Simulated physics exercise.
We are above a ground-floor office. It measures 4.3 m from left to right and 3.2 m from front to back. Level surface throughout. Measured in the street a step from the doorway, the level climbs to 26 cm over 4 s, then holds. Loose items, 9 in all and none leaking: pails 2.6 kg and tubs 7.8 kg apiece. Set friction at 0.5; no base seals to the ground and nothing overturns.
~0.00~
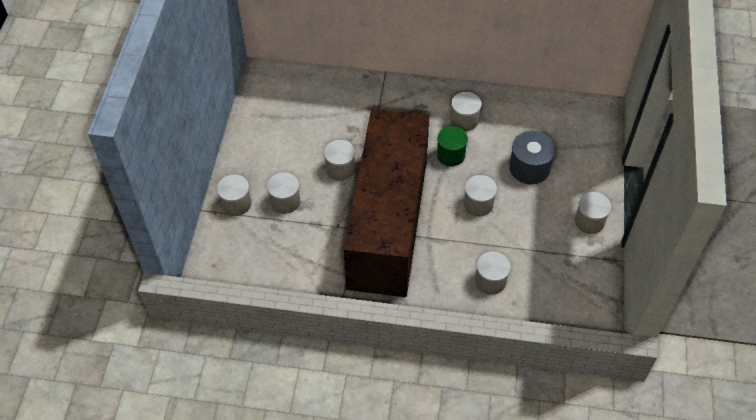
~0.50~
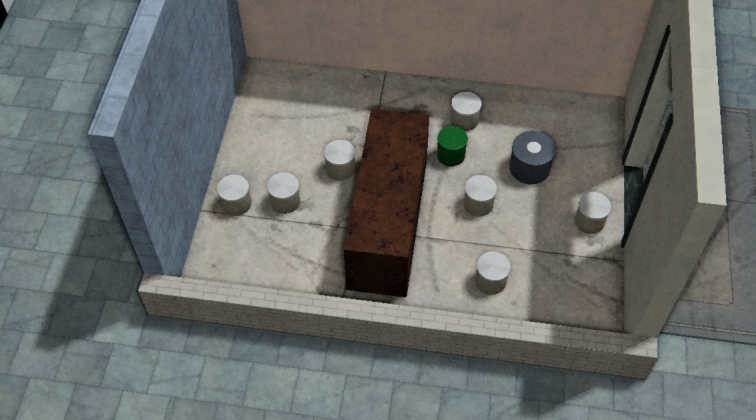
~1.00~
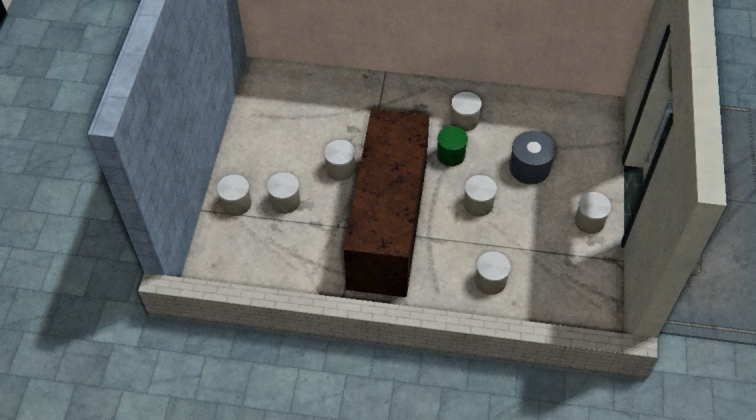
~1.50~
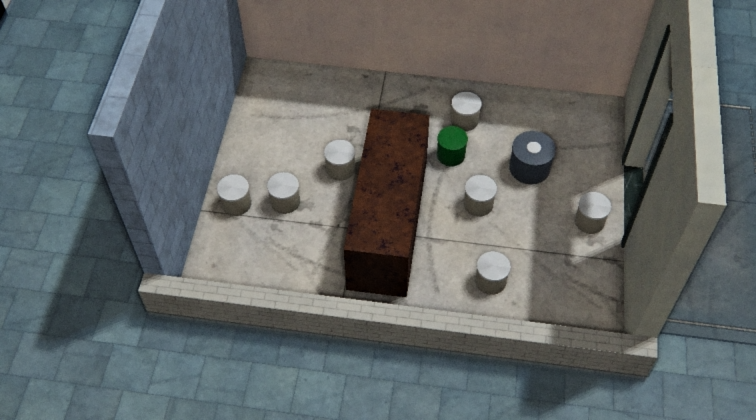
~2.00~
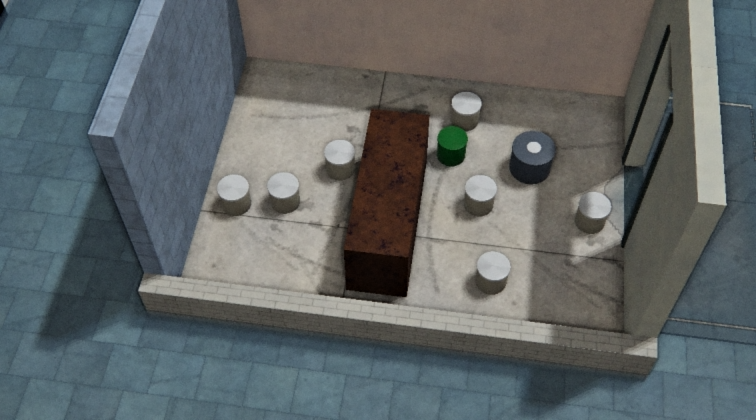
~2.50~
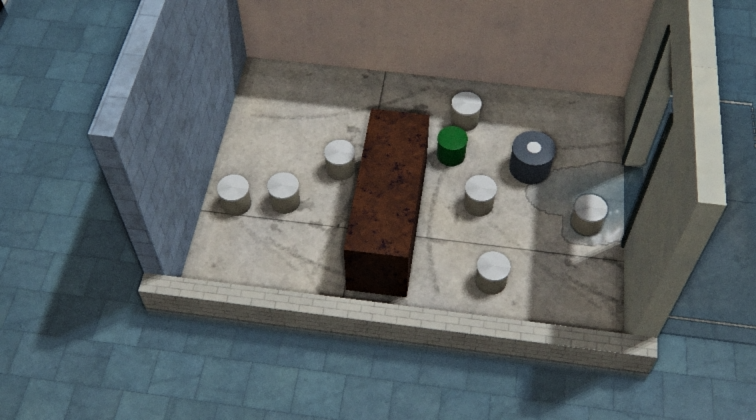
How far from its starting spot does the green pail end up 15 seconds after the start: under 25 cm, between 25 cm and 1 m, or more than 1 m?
It ends up more than 1 m away.
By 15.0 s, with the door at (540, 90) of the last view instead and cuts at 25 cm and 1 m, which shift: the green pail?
In that case the green pail ends far away.
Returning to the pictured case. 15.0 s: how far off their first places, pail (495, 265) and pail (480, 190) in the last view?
The first is 80 cm from its start, the second 300 cm.
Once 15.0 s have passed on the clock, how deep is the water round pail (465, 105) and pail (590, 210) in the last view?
Roughly 19 and 13 cm.
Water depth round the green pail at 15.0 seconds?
Somewhere close to 22 cm.
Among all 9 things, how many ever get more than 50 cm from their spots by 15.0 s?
My count gives 9.
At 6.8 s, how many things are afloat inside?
At that moment it comes to 6.
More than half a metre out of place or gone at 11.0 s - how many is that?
That would be 9.
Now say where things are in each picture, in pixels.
The first picture shows the green pail at (453, 138), on the bottom; 0.0 m2 under water; 0 of 9 have shifted.
The second picture shows the green pail at (453, 138) rests on the ground; 0.0 m2 under water; 0 of 9 have shifted.
The third picture shows the green pail at (453, 138), on the bottom; water covers 0.0 m2; 0 of 9 have shifted.
The fourth picture shows the green pail at (453, 138) rests on the ground; water covers 0.0 m2; 0 of 9 have shifted.
The fifth picture shows the green pail at (453, 138), on the bottom; water covers 0.1 m2; 0 of 9 have shifted.
The sixth picture shows the green pail at (453, 138), on the bottom; 0.6 m2 under water; 1 of 9 have shifted.
After 3.5 s the green pail is near (453, 138), 0.0 m from its start, aground; 0 afloat.
After 6.8 s the green pail is near (242, 85), 2.4 m from its start, afloat; 6 afloat.
After 11.0 s the green pail is near (314, 277), 2.2 m from its start, afloat; 9 afloat.
After 15.0 s the green pail is near (311, 278), 2.3 m from its start, afloat; 9 afloat.
